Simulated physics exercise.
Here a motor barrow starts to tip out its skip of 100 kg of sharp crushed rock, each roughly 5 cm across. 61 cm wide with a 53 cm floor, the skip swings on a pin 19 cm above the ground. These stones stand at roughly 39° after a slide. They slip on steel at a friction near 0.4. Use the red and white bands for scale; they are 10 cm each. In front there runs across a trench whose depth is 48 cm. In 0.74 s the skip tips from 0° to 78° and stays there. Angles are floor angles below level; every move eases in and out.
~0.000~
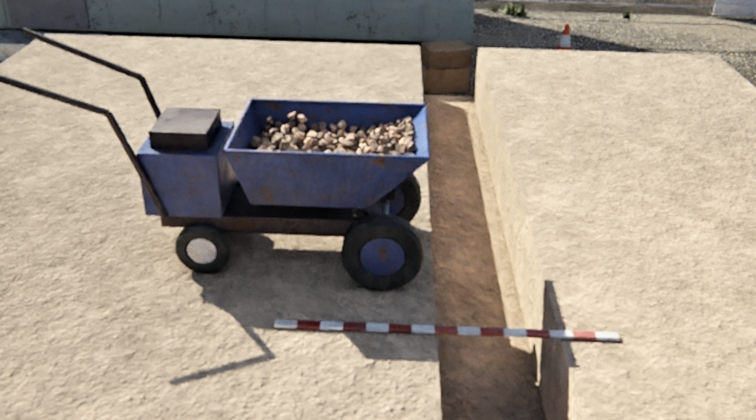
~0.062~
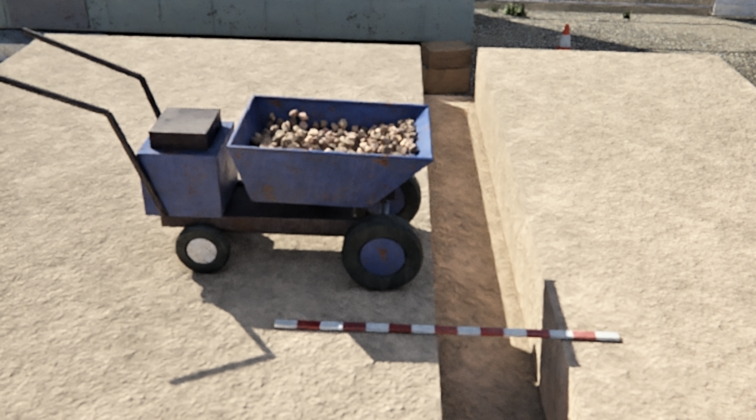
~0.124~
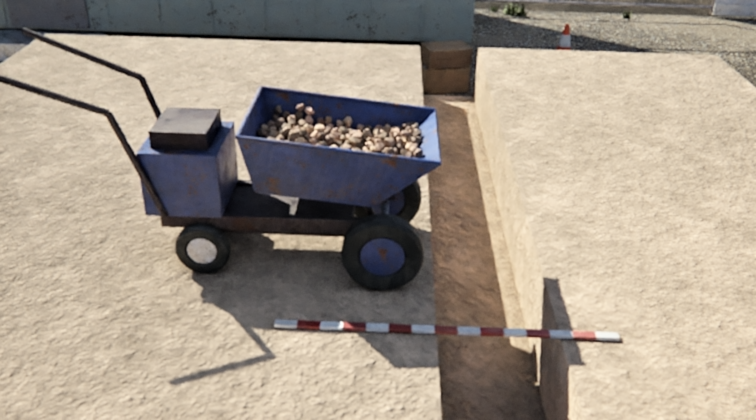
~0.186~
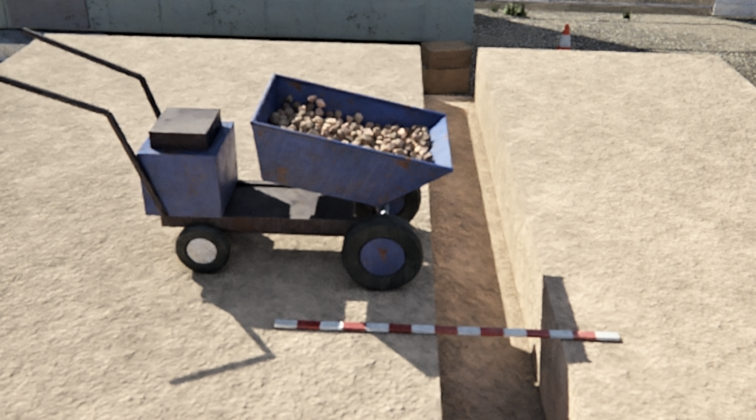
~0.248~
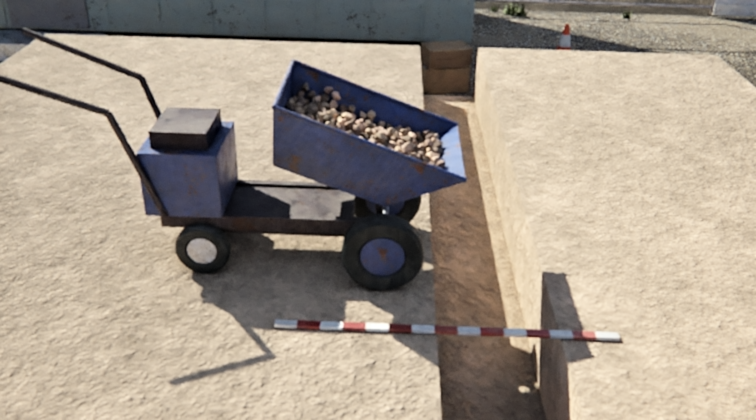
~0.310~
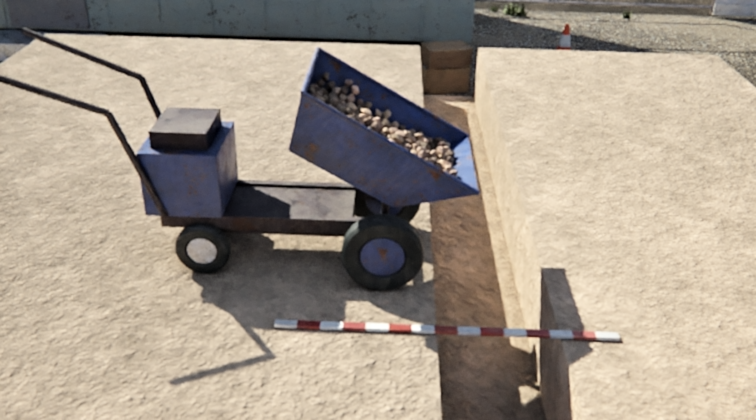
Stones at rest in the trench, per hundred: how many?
Approx. 78 %.
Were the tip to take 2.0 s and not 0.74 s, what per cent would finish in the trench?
Probably about 95 in a hundred.
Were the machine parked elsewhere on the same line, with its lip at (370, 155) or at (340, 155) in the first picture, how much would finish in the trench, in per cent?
First spot about 100, second spot about 100 per cent.
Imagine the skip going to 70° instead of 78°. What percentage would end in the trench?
Then about 75 per cent.
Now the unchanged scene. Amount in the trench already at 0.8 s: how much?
I'd say near 35 per cent at that time.
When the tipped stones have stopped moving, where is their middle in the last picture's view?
Around (511, 324).
After 0.6 s the floor is at 65°; 100 % in the skip; the foremost stones are at (487, 215).
After 0.8 s the floor is at 78°; 64 % in the skip, 33 % in the trench, 3 % past the trench; the foremost stones are at (562, 276).
After 1.2 s the floor is at 78°; 7 % in the skip, 71 % in the trench, 22 % past the trench; the foremost stones are at (674, 269).
After 3.1 s the floor is at 78°; 0 % in the skip, 78 % in the trench, 22 % past the trench; the foremost stones are at (726, 259).
